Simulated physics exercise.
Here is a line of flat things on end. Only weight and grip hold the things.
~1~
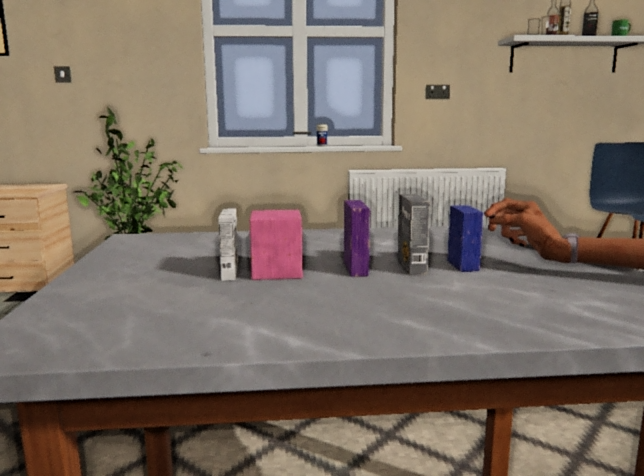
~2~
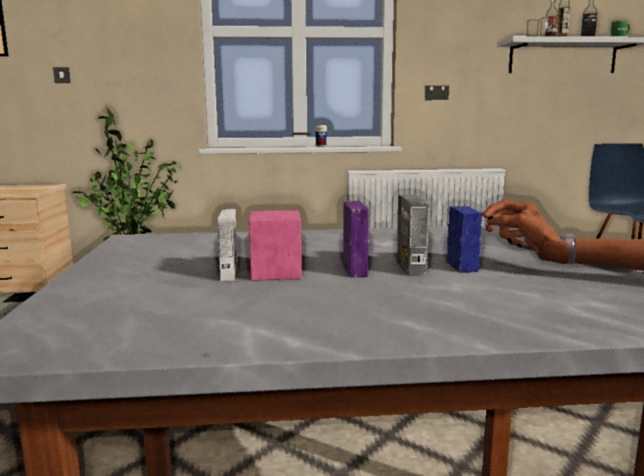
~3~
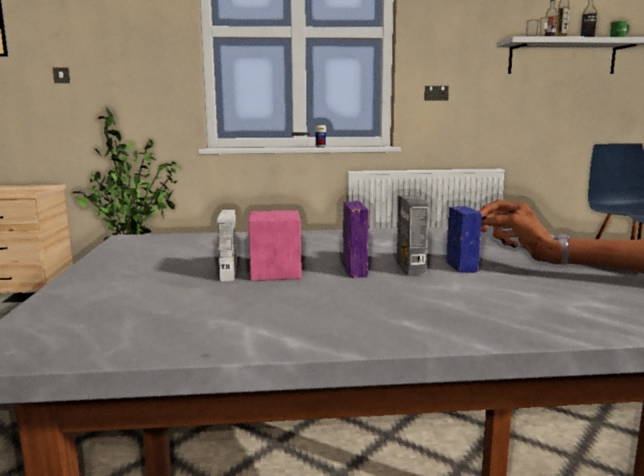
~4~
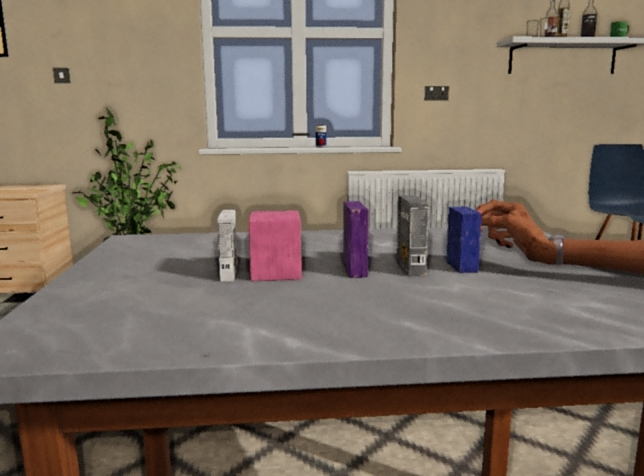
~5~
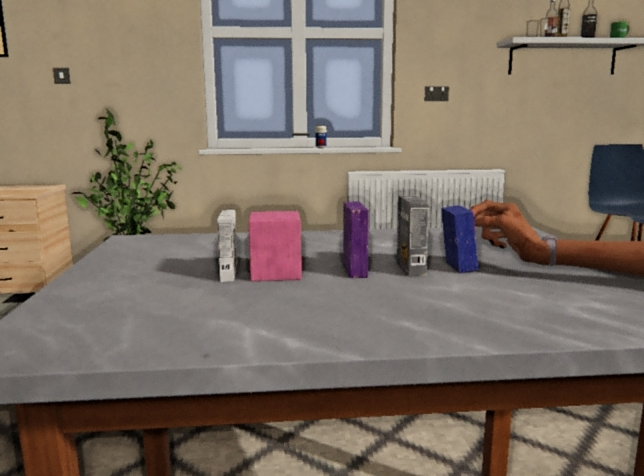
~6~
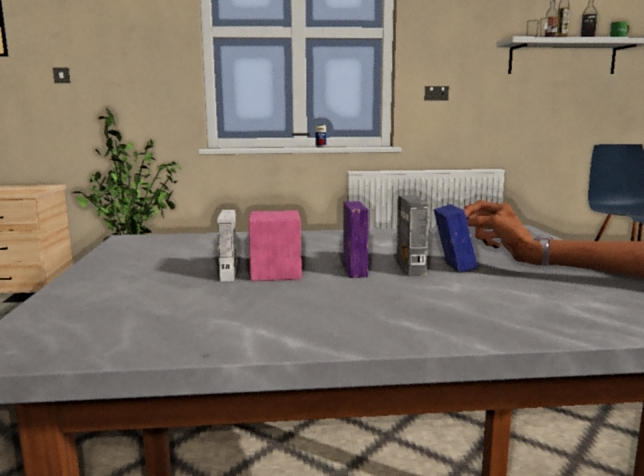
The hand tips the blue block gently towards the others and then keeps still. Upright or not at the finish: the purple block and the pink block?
The purple block falls over, the pink block is still upright.
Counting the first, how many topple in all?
3 of them.
Then, 0.30 s on from there, blue block 59° over; grey packet turned 33° from how it was put.
Then, 0.50 s on from there, blue block 90° over; purple block turned 52° from how it was put near (331, 245); grey packet turned 59° from how it was put.
Then, 0.60 s on from there, blue block 90° over; purple block on its side near (332, 264); grey packet turned 68° from how it was put.
Then, 1.90 s on from there, blue block 90° over; purple block on its side near (330, 263); grey packet turned 67° from how it was put.
In the end, toppled on the table, grey packet and purple block; pink block unmoved. At the end, from the last picture's camera, purple block near (330, 263), pink block near (271, 245).
